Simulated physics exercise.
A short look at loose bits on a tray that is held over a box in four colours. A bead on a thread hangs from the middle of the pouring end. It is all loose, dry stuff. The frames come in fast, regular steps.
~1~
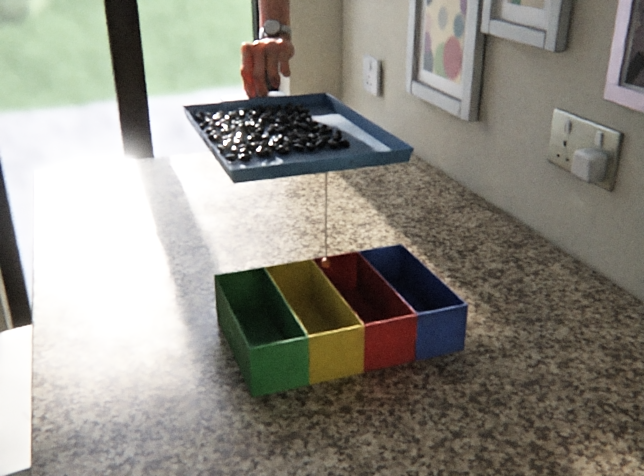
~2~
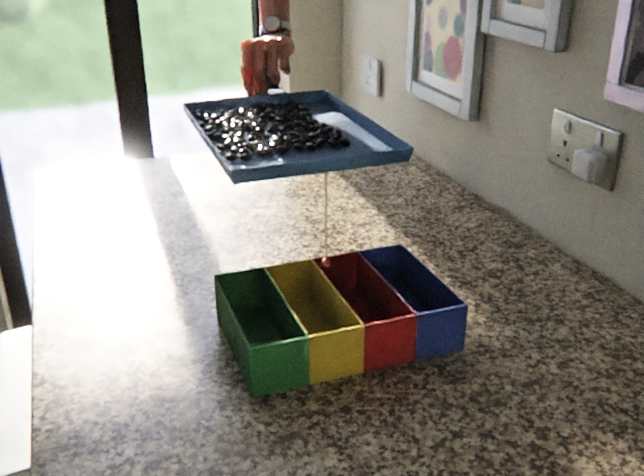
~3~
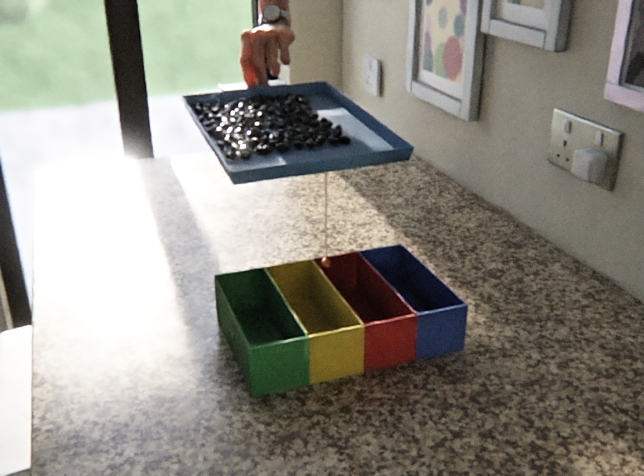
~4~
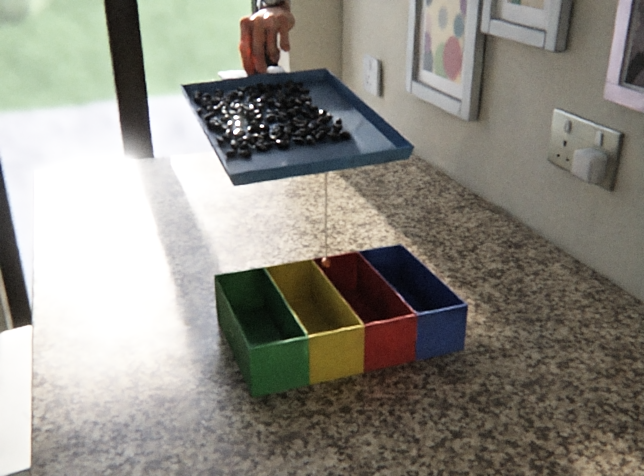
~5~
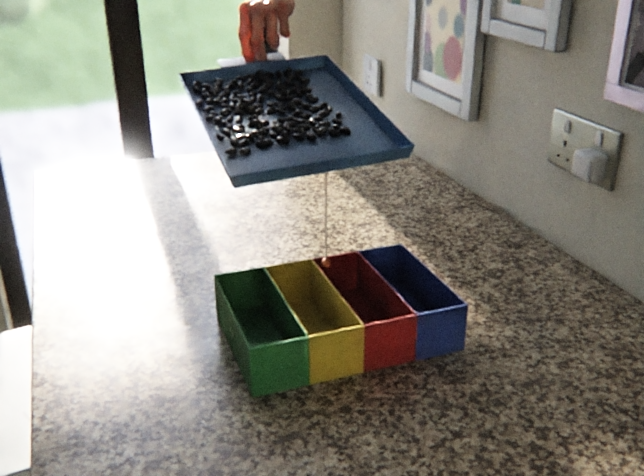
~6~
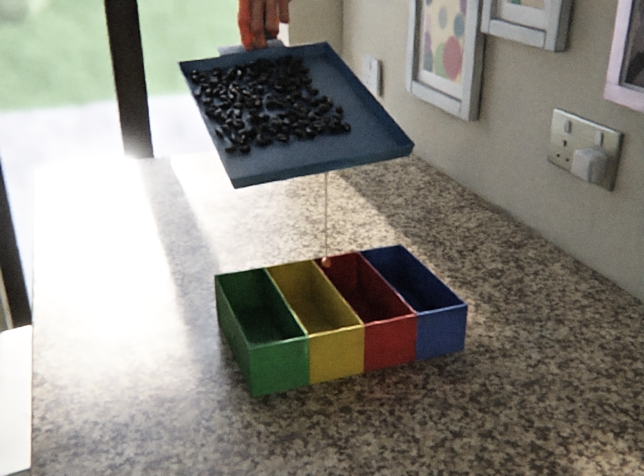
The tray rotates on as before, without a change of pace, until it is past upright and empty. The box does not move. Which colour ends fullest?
Most goes to the green cell.
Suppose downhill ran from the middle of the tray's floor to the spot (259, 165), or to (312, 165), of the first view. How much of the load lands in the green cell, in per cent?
The first gives 80 %, the second 30 %.
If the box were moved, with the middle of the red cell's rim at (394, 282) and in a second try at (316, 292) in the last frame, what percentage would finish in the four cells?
About 60 and 100 per cent.
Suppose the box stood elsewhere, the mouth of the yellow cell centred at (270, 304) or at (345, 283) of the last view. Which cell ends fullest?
One: Yellow. Two: That green cell.
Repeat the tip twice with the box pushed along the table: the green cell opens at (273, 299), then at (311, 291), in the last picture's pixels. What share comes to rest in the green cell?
Near 50 % and 20 %.
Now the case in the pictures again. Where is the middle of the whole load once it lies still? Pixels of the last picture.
Roughly at (272, 343).
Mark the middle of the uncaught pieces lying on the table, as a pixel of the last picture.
Around (157, 409).
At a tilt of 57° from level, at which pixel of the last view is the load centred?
Close to (274, 154).
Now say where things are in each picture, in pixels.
In the first picture, corners of the pouring end near (233, 168) and (409, 147), level; middle of the load near (271, 128), black beans; bead on its thread near (326, 263); green cell near (280, 362); yellow cell near (336, 350); red cell near (390, 339); blue cell near (441, 328).
In the second picture, corners of the pouring end near (233, 169) and (409, 147), level; middle of the load near (271, 126).
In the third picture, corners of the pouring end near (233, 170) and (409, 146), tipped barely, lowest at the left corner; middle of the load near (271, 121).
In the fourth picture, corners of the pouring end near (233, 172) and (410, 145), tipped a little, lowest at the left corner; middle of the load near (270, 113).
In the fifth picture, corners of the pouring end near (233, 174) and (410, 144), tipped a little, lowest at the left corner; middle of the load near (270, 105).
In the sixth picture, corners of the pouring end near (233, 176) and (410, 143), tipped clearly, lowest at the left corner; middle of the load near (270, 97); green cell near (280, 362); yellow cell near (336, 350); red cell near (390, 339); blue cell near (441, 328).
Shortly afterwards, tray tipped steeply; all but a few on the tray; a little falling or outside the box.
Next, tray tipped right over; near two thirds on the tray; near a quarter in the green cell; a little in the yellow cell; only a few in the red cell; a little falling or outside the box.
Some moments later, tray tipped past a quarter turn; near two thirds in the green cell; near a quarter in the yellow cell; a little in the red cell; a little falling or outside the box.
In the end, tray tipped past a quarter turn; near two thirds in the green cell; near a quarter in the yellow cell; a little in the red cell; none at all in the blue cell; a little outside the box.
